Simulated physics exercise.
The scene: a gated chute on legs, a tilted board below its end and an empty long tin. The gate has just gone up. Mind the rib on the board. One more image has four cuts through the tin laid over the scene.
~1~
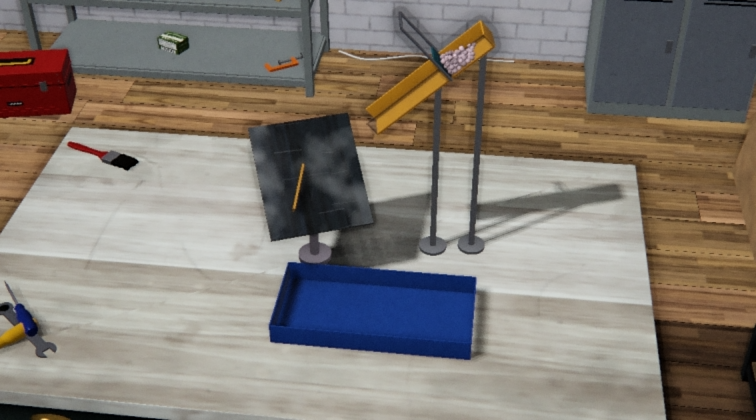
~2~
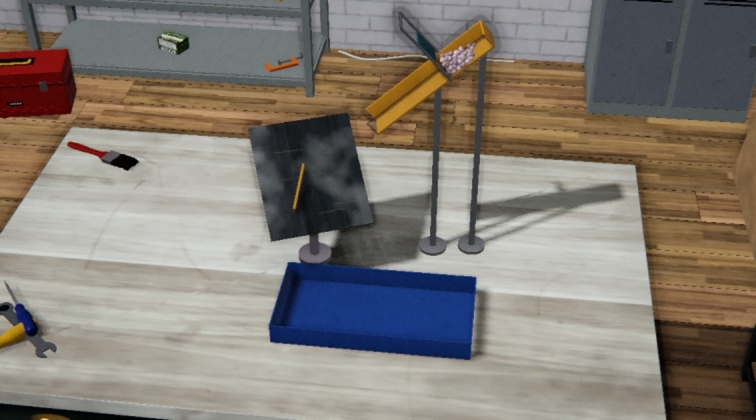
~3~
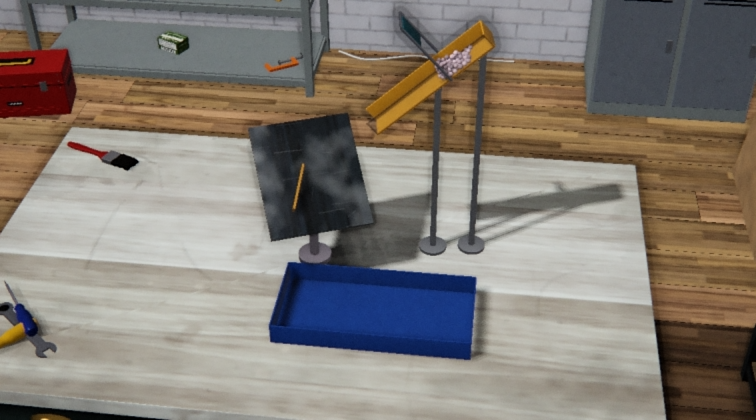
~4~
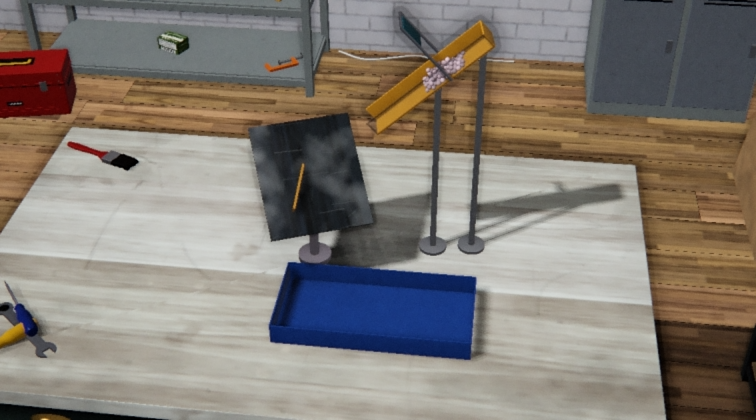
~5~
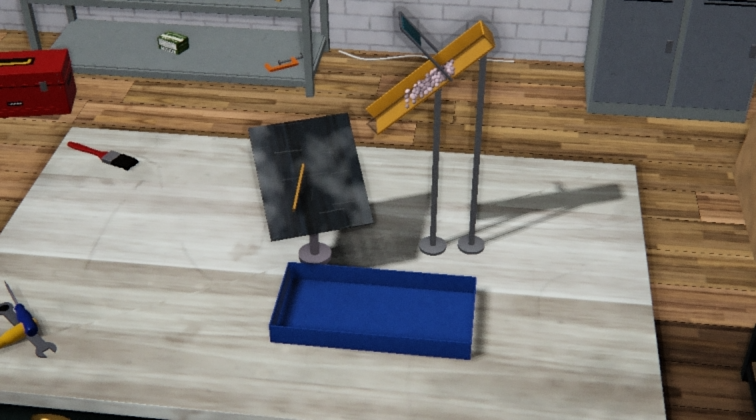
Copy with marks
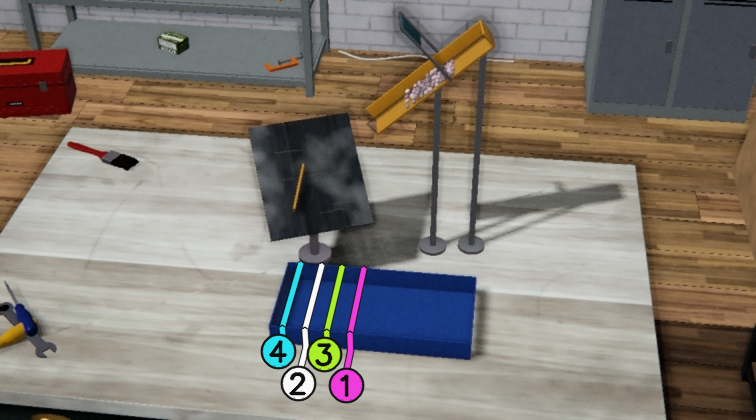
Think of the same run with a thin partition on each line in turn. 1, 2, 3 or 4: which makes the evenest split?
Line 2.
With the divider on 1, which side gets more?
The left side.
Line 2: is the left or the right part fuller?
Left.
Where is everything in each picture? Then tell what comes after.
In the first frame, load behind the gate at (456, 57), sugar pearls; lip of the chute at (377, 127), sloping fairly steeply.
In the second frame, middle of the board at (311, 175), tilted fairly steeply; middle of its low edge at (323, 232); of its high edge at (298, 120).
In the third frame, front corners of the tin at (269, 326) and (471, 343), empty; front of the load at (438, 71).
In the fourth frame, middle of the load at (440, 72); its front at (425, 83), about a quarter of the way to the lip; rib from (303, 164) to (294, 208).
In the fifth frame, middle of the load at (430, 85); its front at (406, 97), about half of the way to the lip.
On the marked copy, line 1 crosses the front rim at (350, 333); line 2 crosses the front rim at (305, 329); line 3 crosses the front rim at (326, 331); line 4 crosses the front rim at (282, 327).
If 1 is chosen, of what is caught, nearly all on the left of the divider, a small part on the right.
If 2 is chosen, of what is caught, about two thirds on the left of the divider, about a third on the right.
If 3 is chosen, of what is caught, most on the left of the divider, a small part on the right.
If 4 is chosen, of what is caught, about a quarter on the left of the divider, most on the right.
